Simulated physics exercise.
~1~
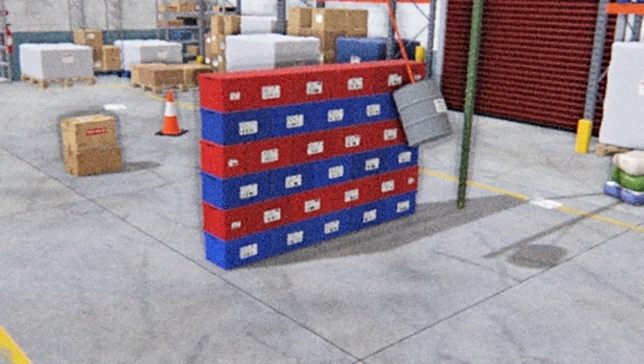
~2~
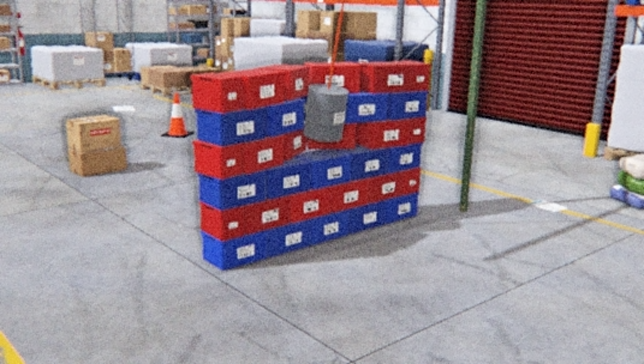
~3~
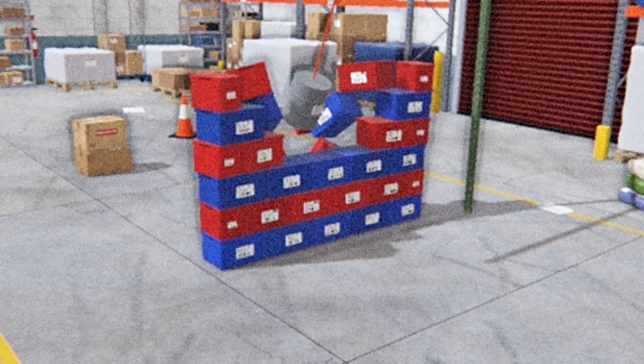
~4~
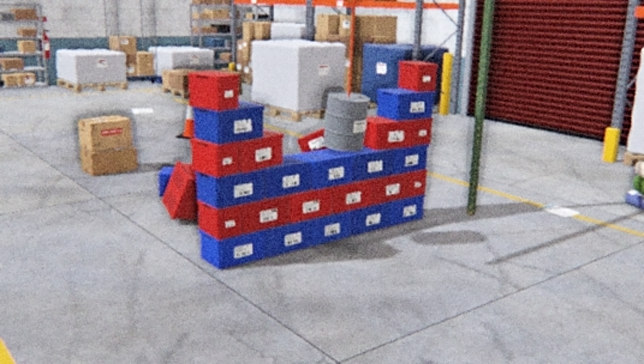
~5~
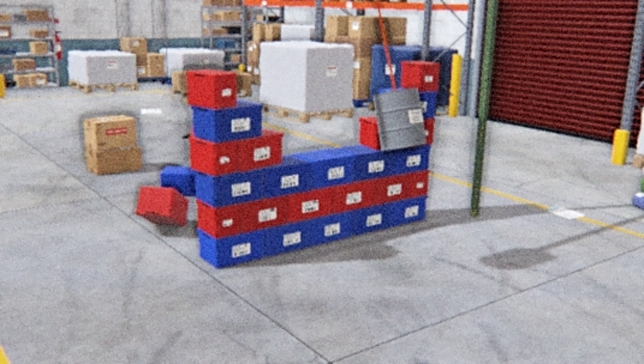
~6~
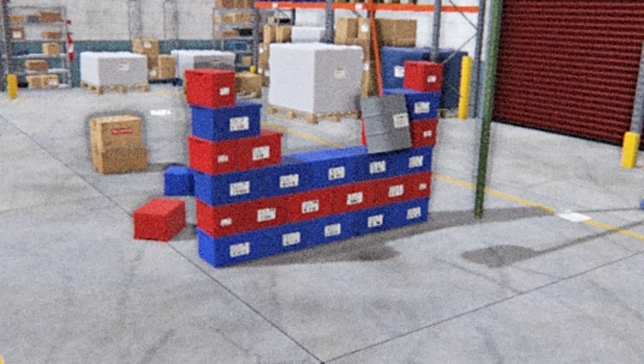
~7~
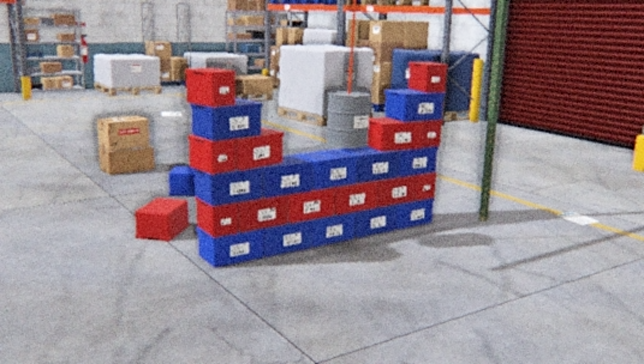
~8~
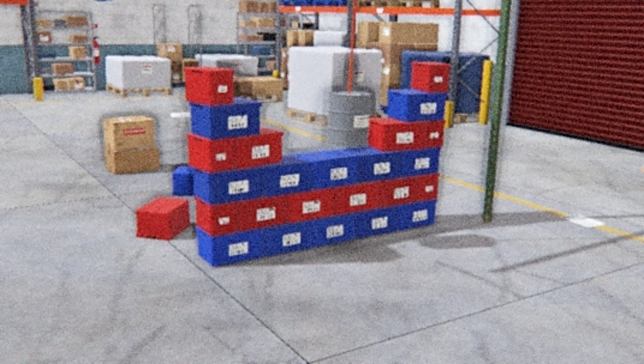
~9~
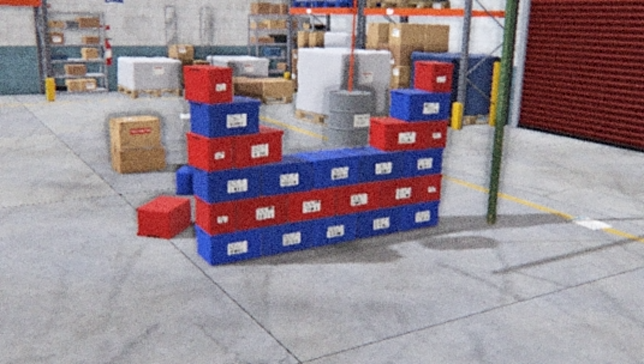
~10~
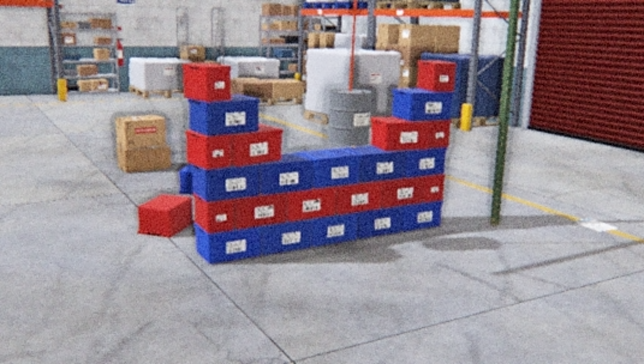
To begin with, a wall of red and blue lidded totes stands in a warehouse while a grey drum hangs tilted on a line near its right end. The drum swings left into the upper part of the wall, and the totes there tip and scatter, opening a wide gap in the top rows. It then swings back to the right, leaning beside the stepped stack at that end, as a red tote comes to rest on the floor at left. The drum eases left and finally hangs almost still behind the gap, with the lower rows and both raised ends still standing.
